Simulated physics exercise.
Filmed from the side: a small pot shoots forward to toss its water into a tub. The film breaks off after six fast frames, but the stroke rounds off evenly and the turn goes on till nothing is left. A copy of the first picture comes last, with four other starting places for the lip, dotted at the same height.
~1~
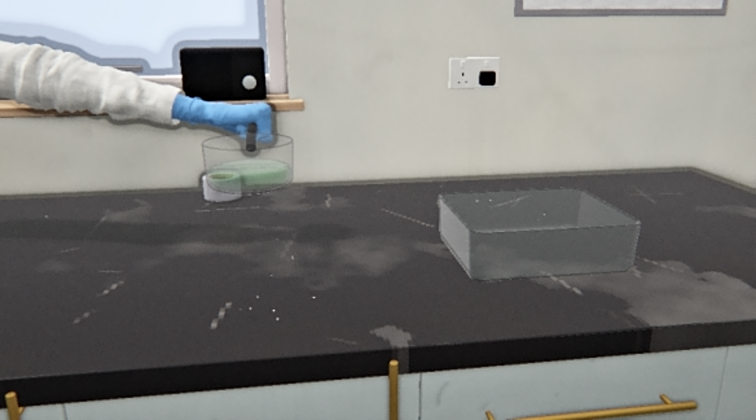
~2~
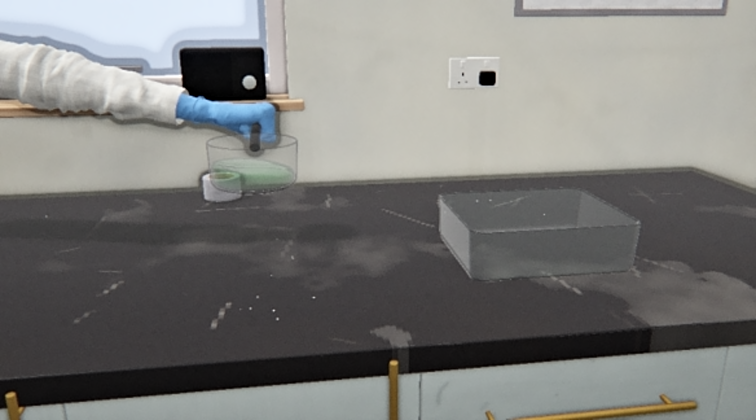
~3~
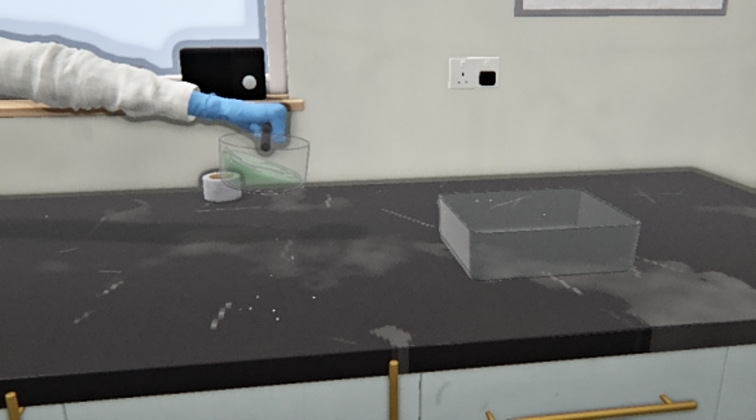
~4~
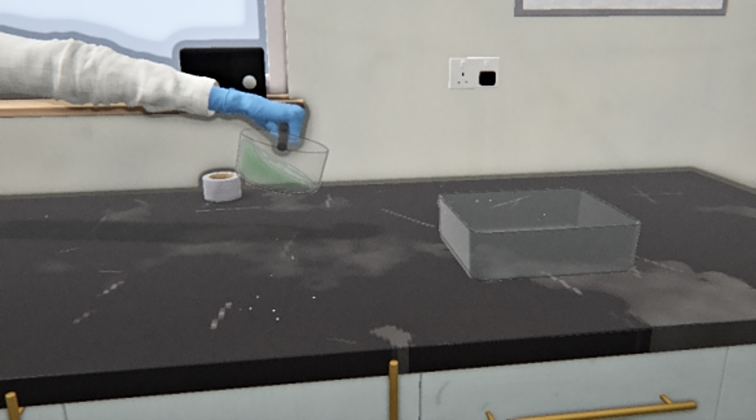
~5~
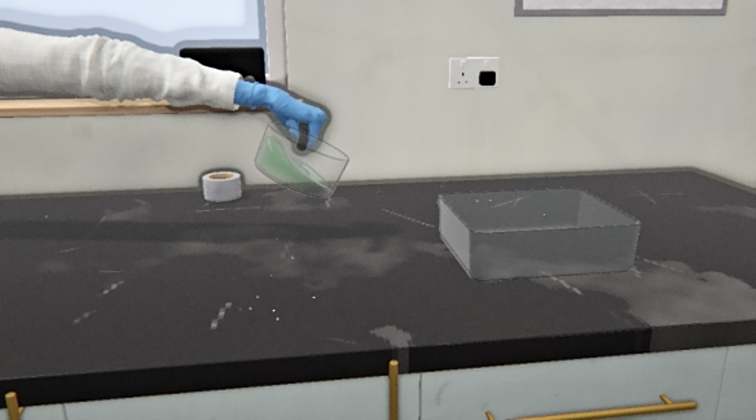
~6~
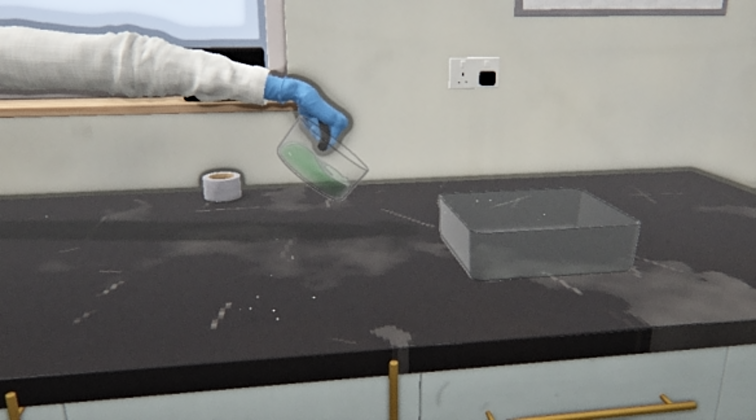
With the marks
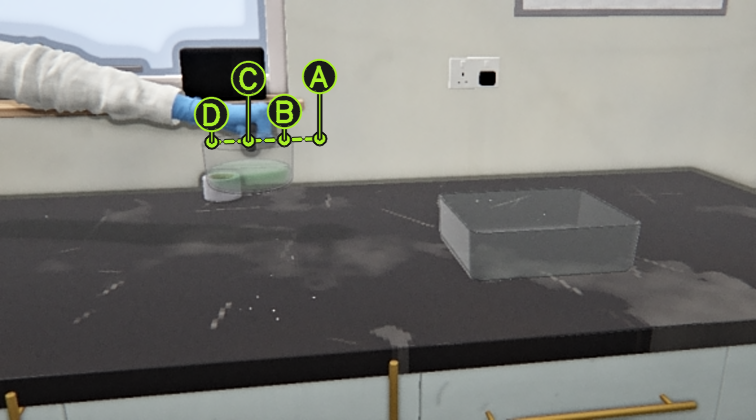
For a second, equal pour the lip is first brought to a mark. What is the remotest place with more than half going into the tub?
Use spot A.
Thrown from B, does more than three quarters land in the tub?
No.
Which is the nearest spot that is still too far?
That is spot B.
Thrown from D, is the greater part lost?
Yes, that goes wrong.
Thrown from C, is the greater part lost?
Yes.
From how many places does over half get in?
One.
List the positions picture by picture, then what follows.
In the first picture, upright, lip at (291, 139); tub from (469, 280) to (630, 269); nothing has left yet.
In the second picture, upright, lip at (295, 140); nothing has left yet.
In the third picture, tipped about 5°, lip at (308, 143); nothing has left yet.
In the fourth picture, tipped about 14°, lip at (327, 149); nothing has left yet.
In the fifth picture, tipped about 25°, lip at (348, 157); nothing has left yet.
In the sixth picture, tipped about 40°, lip at (367, 167); nothing has left yet.
On the marked copy, A at (319, 138); B at (284, 139); C at (248, 140); D at (211, 142).
Choosing A, about 64 % lands in the tub, 24 % falls short and 12 % goes beside or beyond.
Choosing B, about 36 % lands in the tub, 56 % falls short and 9 % goes beside or beyond.
Choosing C, about 10 % lands in the tub, 87 % falls short and 3 % goes beside or beyond.
Choosing D, about 0 % lands in the tub, 97 % falls short and 3 % goes beside or beyond.
